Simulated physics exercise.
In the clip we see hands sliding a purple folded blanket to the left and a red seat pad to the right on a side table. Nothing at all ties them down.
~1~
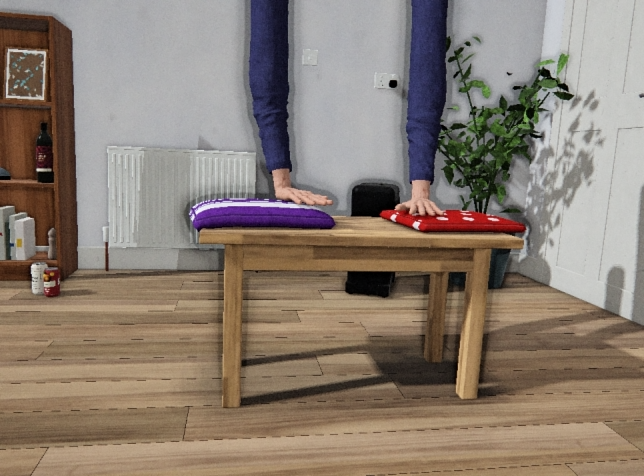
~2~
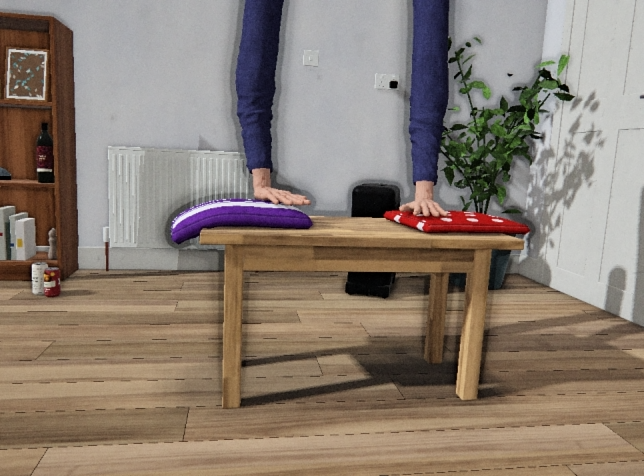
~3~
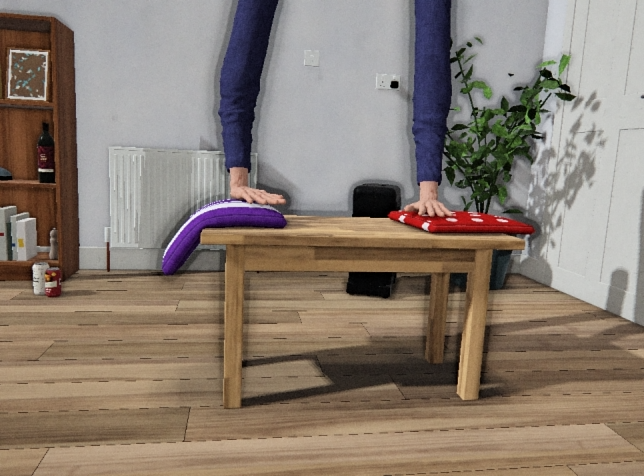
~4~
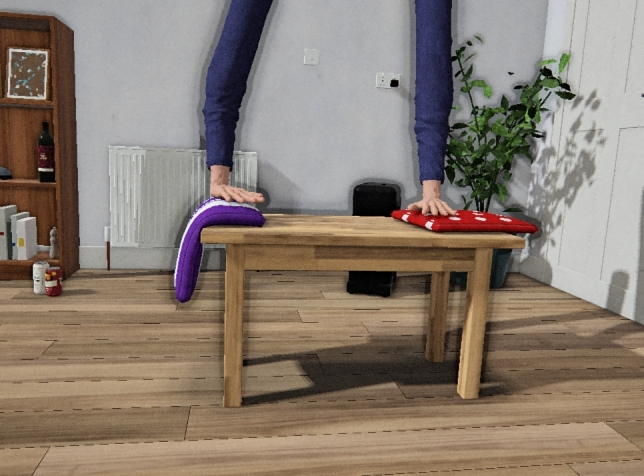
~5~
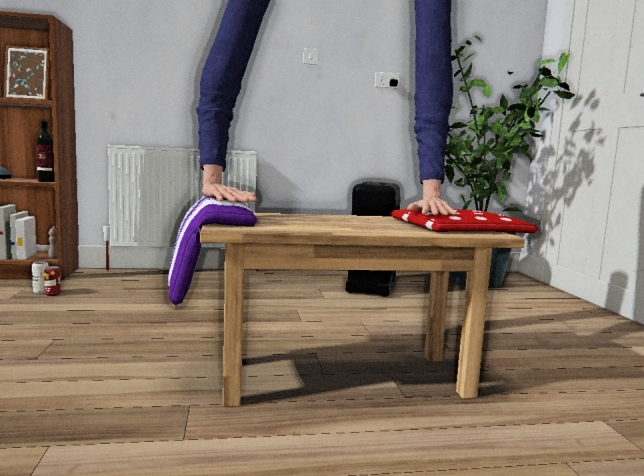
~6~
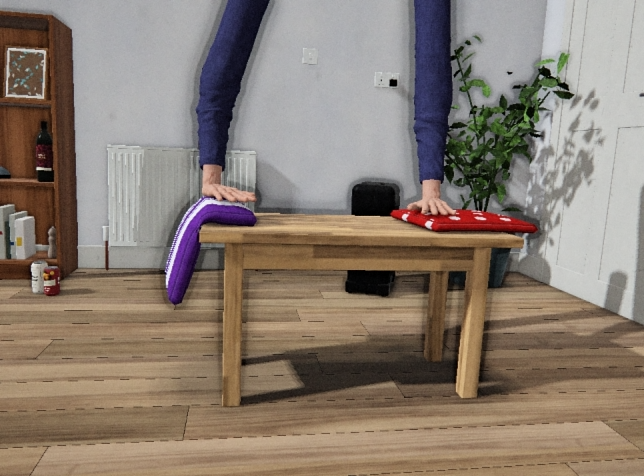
On a wooden table indoors, hands sliding a purple folded blanket left until it droops, and a red pad slightly right.
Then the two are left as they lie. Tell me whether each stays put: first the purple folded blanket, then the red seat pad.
As I see it, the purple folded blanket does not stay. The red seat pad does not leave.
Then, 0.38 s on from there, folded blanket on the floor near (180, 320); seat pad as it was left.
Then, 0.64 s on from there, folded blanket on the floor near (164, 377); seat pad as it was left.
In the end, folded blanket on the floor near (163, 379); seat pad as it was left. The purple folded blanket slumps off the end and the red seat pad remains on top.
